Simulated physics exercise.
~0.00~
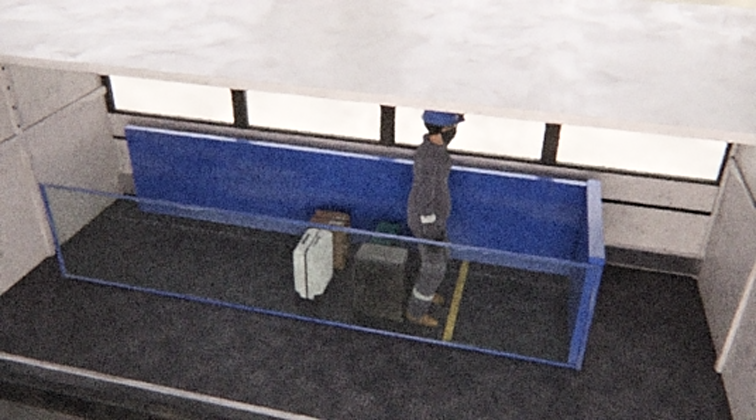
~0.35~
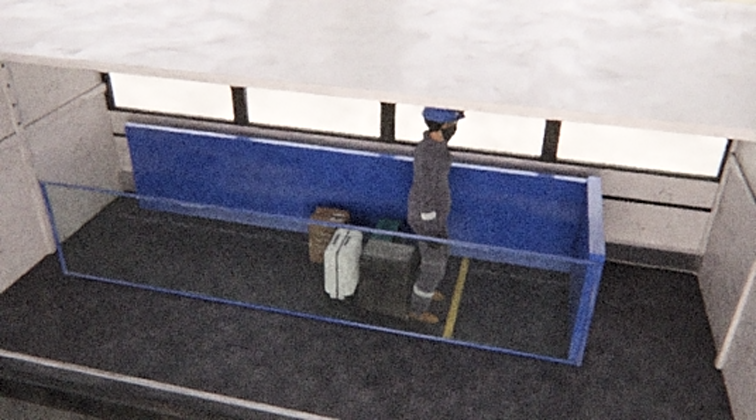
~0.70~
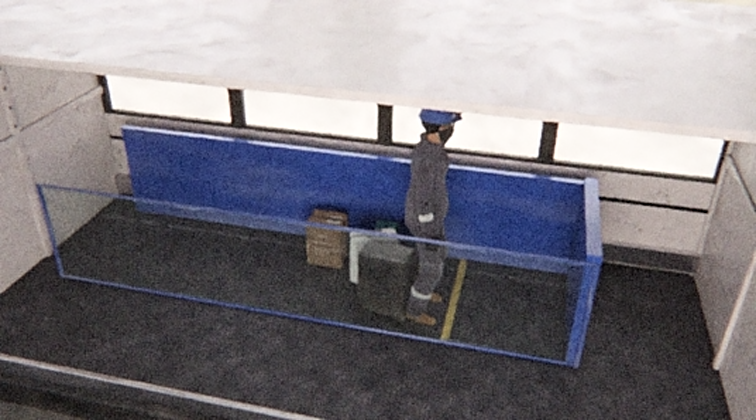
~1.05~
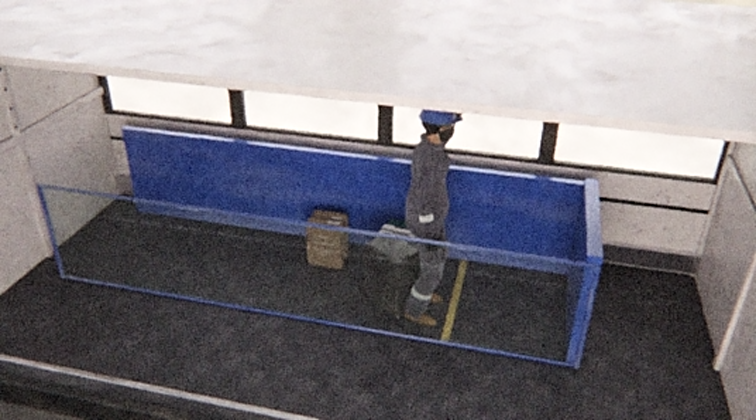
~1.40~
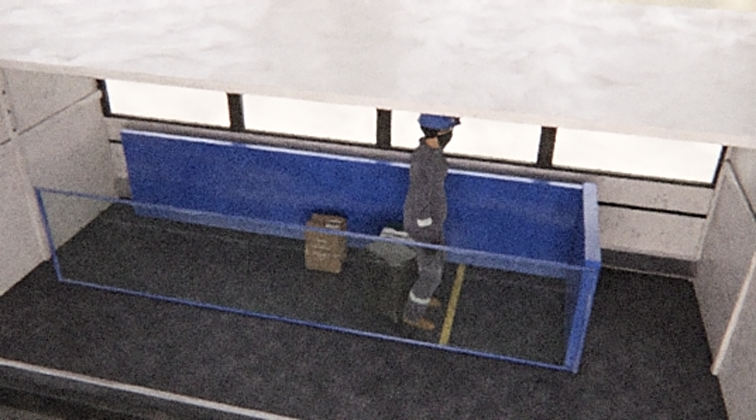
A small white wheeled case stands upright in a tram's luggage bay, seen from above through a clear, blue-edged front panel, with a blue wall behind. Beside it are a brown pack, a large dark wheeled case and a partly hidden teal carton, while a person in grey overalls and a blue cap stands near a yellow floor line. The white case rolls right, passing in front of the brown pack, then slips behind the dark case. It drifts slightly farther back beside the person's legs. It settles there, short of the yellow line, and the brown pack stays put.
